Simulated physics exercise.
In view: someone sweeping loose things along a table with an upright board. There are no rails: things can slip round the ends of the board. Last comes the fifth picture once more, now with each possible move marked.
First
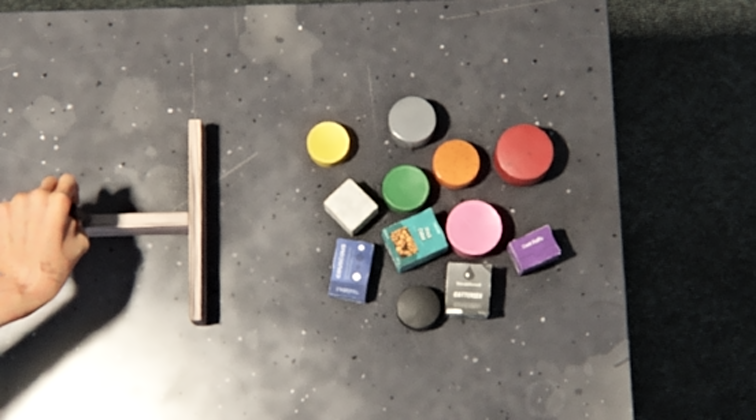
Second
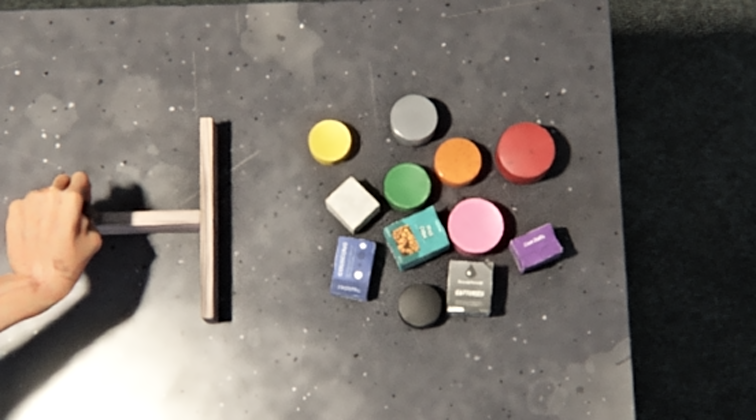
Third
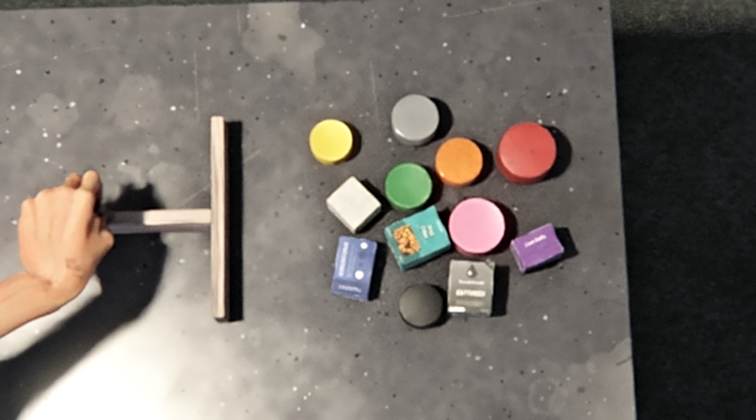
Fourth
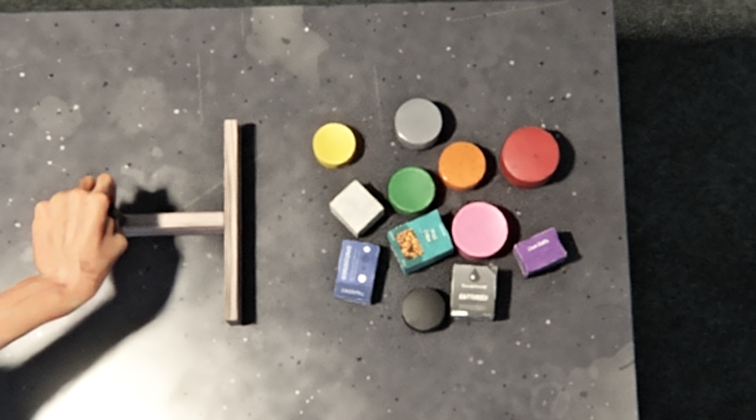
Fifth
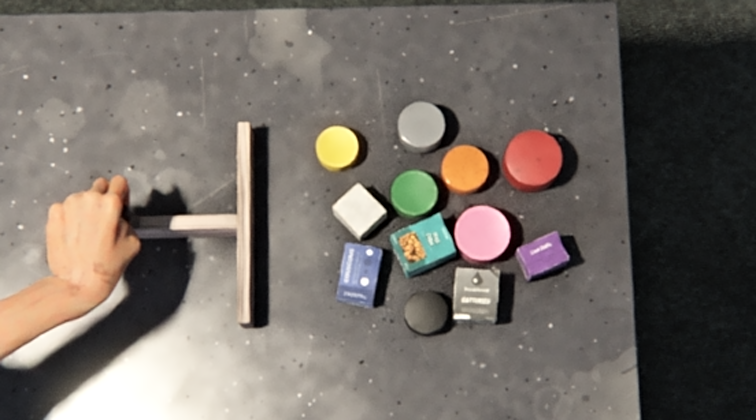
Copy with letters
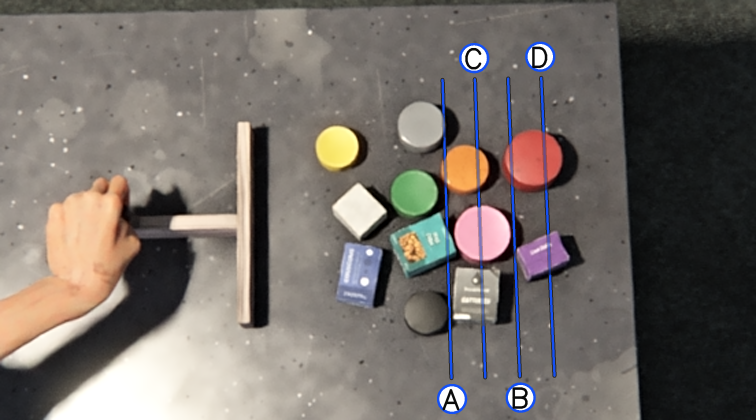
A hand slides an upright wooden board rightward across the table toward colourful jars and boxes.
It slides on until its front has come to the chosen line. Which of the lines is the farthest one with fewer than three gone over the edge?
At D, and not beyond.
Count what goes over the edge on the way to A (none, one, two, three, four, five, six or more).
By then, none.
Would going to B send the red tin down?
By then, no.
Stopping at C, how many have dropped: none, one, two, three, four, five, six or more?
By then, none.
On the marked copy, A at (447, 226); B at (514, 224); C at (480, 225); D at (548, 224).
Taking D. A third of the way, board (353, 219); yellow jar (379, 148); blue box (379, 276).
Two thirds of the way, board (462, 216); purple packet (589, 260); pink jar (577, 206).
When it is over, board (546, 215); purple packet over the edge; pink jar over the edge; two fallen.
As for the rest, A is within the limit but short; B is within the limit but short; C is within the limit but short.
